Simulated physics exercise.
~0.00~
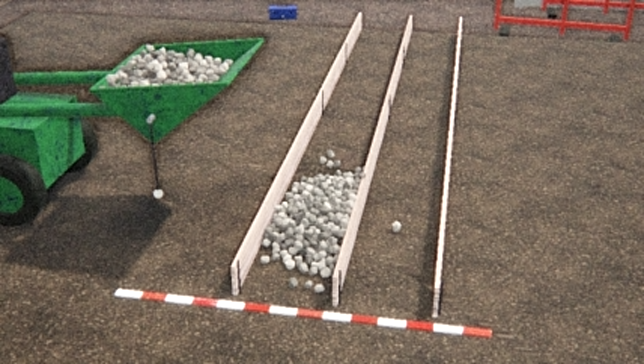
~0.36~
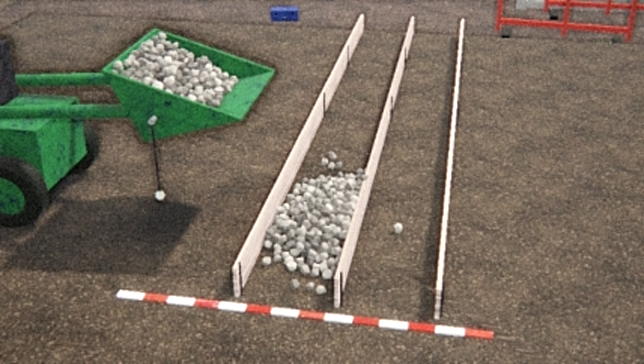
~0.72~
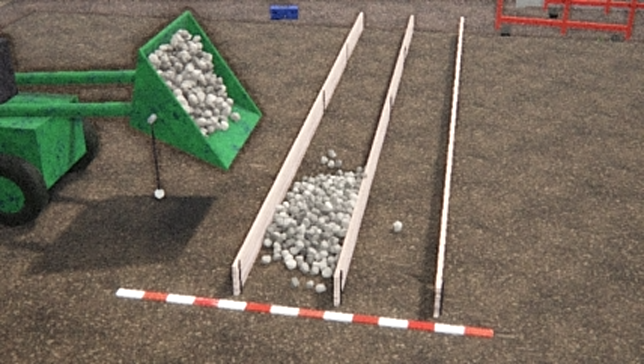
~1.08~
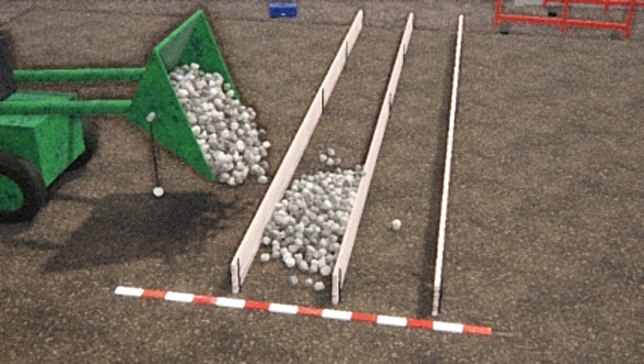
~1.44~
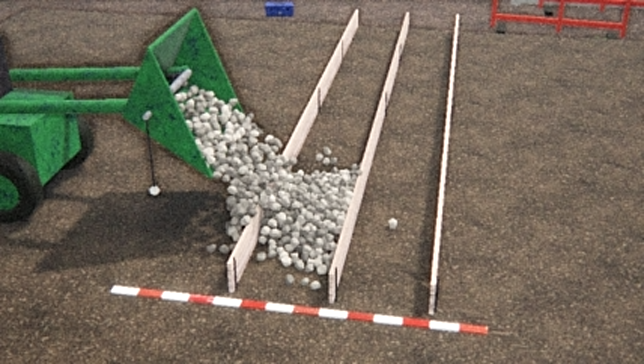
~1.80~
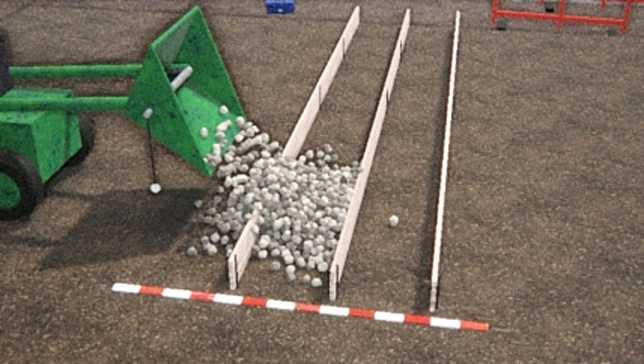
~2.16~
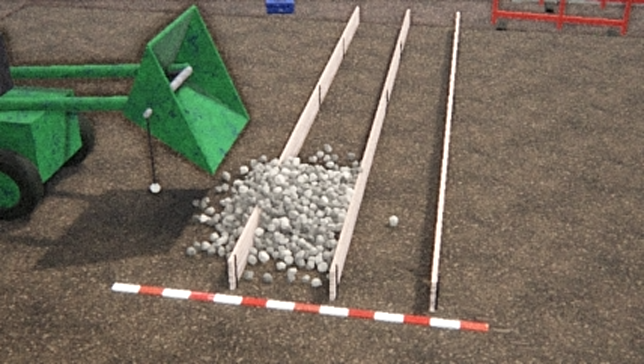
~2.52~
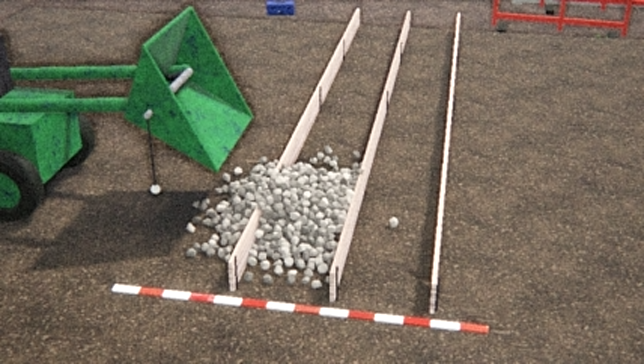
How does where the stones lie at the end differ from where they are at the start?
At the start, some stones are up in the green bucket and the rest lie between the left and middle planks. By the end they all lie lower and further right overall, in one heap on the ground spread over both sides of the left plank.
